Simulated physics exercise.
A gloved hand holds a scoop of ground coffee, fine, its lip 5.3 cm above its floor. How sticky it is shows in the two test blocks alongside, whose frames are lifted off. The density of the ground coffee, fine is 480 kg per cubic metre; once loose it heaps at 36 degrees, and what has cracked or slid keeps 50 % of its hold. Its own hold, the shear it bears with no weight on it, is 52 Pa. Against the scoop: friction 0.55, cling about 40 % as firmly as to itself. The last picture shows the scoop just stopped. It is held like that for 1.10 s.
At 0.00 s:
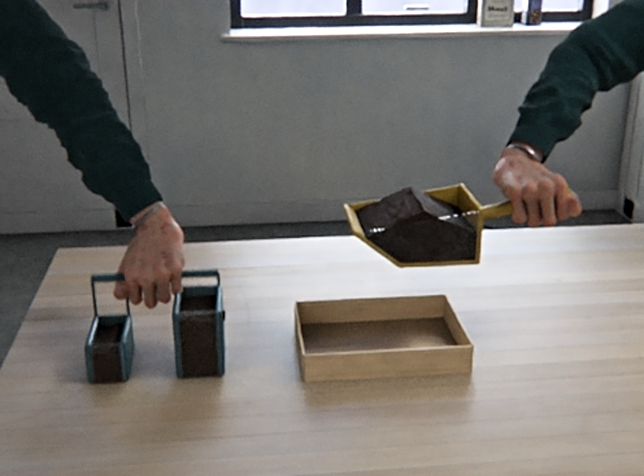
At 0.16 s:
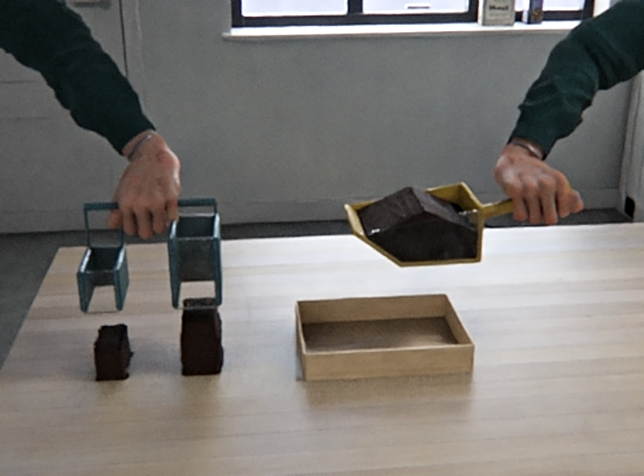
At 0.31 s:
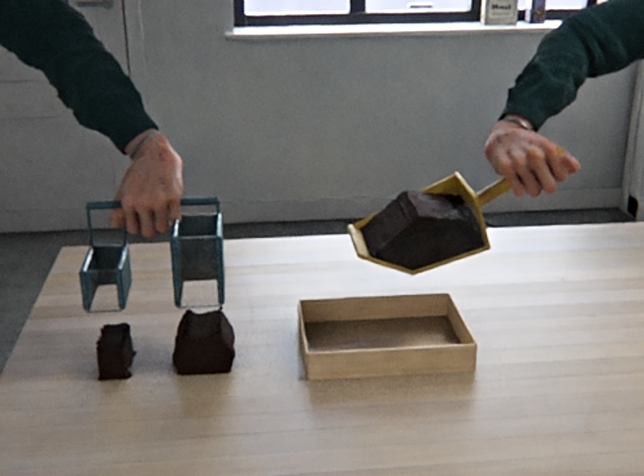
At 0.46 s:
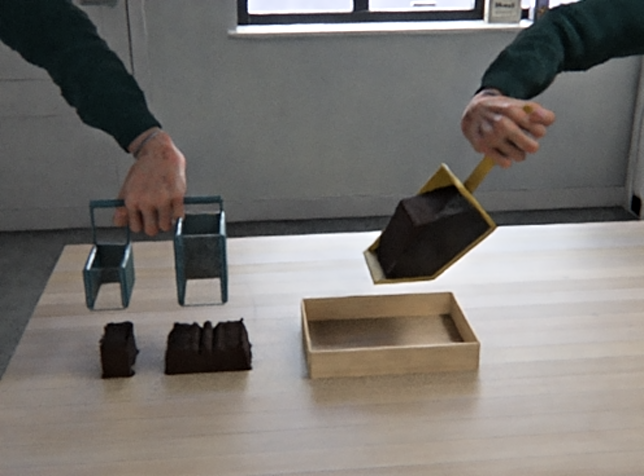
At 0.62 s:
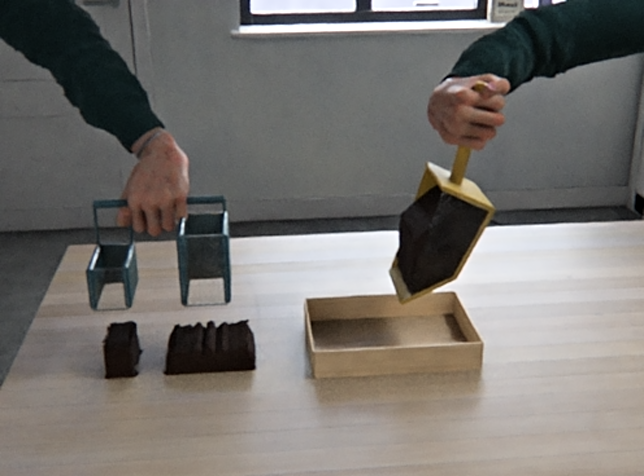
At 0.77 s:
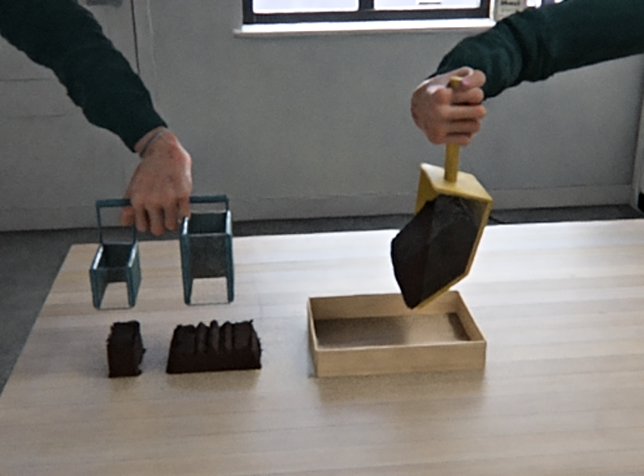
A hand on the left lifted two blue holders off dark blocks, and the taller block slumped wide while the small one kept its shape; another hand steeply tilted a loaded yellow scoop above a tray.
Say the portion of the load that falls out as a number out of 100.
Expect roughly 100 %.
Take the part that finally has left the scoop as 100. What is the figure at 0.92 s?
Some 50 per cent.
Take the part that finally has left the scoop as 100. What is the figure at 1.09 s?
Some 80 per cent.
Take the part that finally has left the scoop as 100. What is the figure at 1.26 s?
Some 90 per cent.
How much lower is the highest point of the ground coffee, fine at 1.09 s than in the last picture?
About 8.0 cm.
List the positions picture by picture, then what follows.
In the first frame, lip at (357, 232), tilt 0 degrees; top of the ground coffee, fine at (425, 213); blocks stand 5.2 cm, 9.6 cm (left to right).
In the second frame, lip at (357, 232), tilt 1 degrees; top of the ground coffee, fine at (422, 212); blocks stand 5.2 cm, 9.0 cm (left to right).
In the third frame, lip at (360, 254), tilt 17 degrees; top of the ground coffee, fine at (425, 217); blocks stand 5.2 cm, 6.7 cm (left to right).
In the fourth frame, lip at (375, 281), tilt 41 degrees; top of the ground coffee, fine at (469, 210); blocks stand 5.2 cm, 4.4 cm (left to right).
In the fifth frame, lip at (401, 301), tilt 64 degrees; top of the ground coffee, fine at (461, 204); blocks stand 5.2 cm, 4.2 cm (left to right).
In the sixth frame, lip at (418, 306), tilt 75 degrees; top of the ground coffee, fine at (465, 214); blocks stand 5.2 cm, 4.2 cm (left to right).
After 0.92 s, the scoop is at 75 degrees and 45 % has left it.
After 1.09 s, the scoop is at 75 degrees and 76 % has left it.
After 1.26 s, the scoop is at 75 degrees and 91 % has left it.
After 1.44 s, the scoop is at 75 degrees and 100 % has left it.
After 1.55 s, at the end, the scoop is at 75 degrees and 100 % has left it.
